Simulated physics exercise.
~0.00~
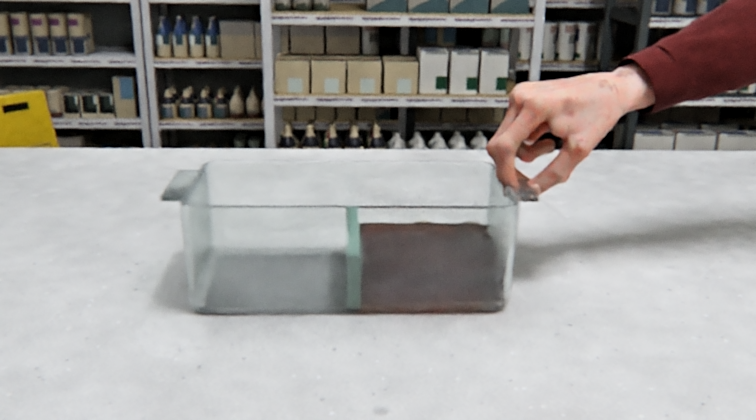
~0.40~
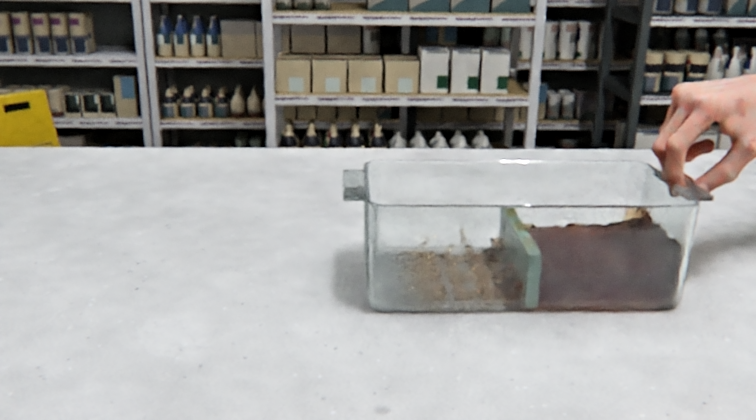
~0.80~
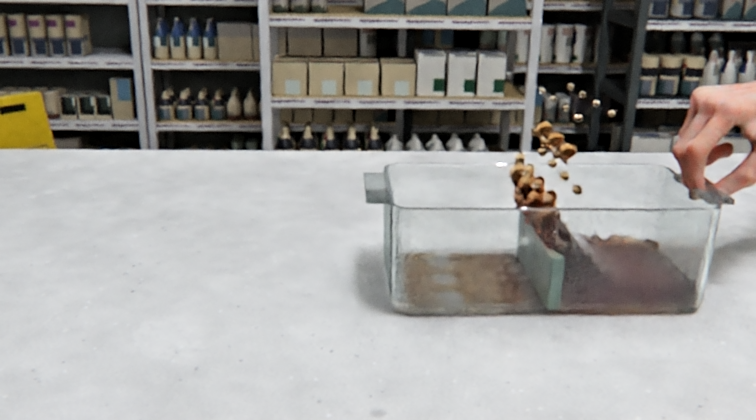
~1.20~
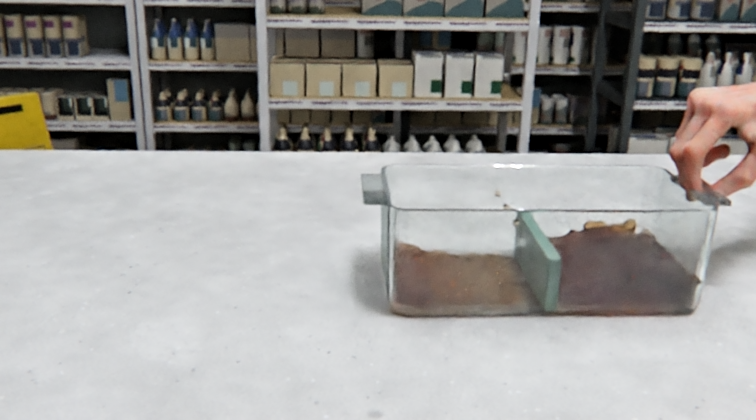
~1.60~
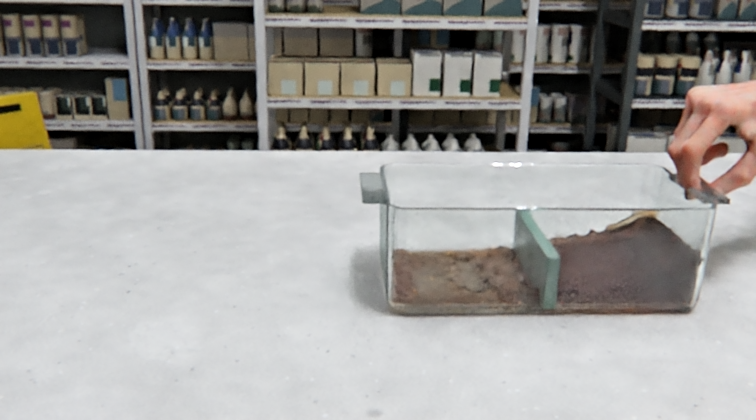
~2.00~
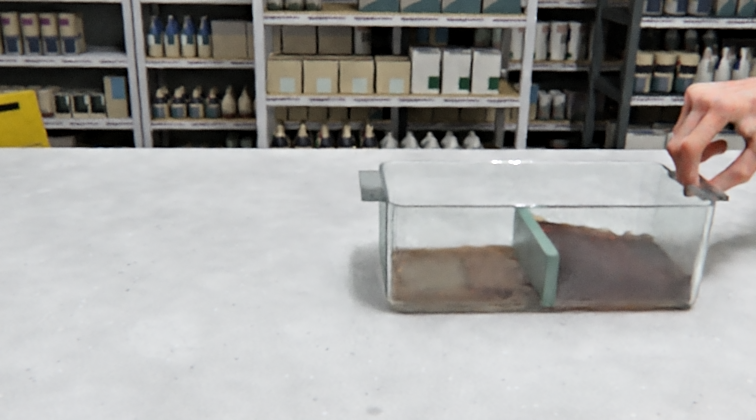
In this clip, a hand pulls a clear divided box to the right across a worktop, and the brown tea on its right side surges and splashes over the divider; it ends with the box still and tea lying on both sides, more on the right.
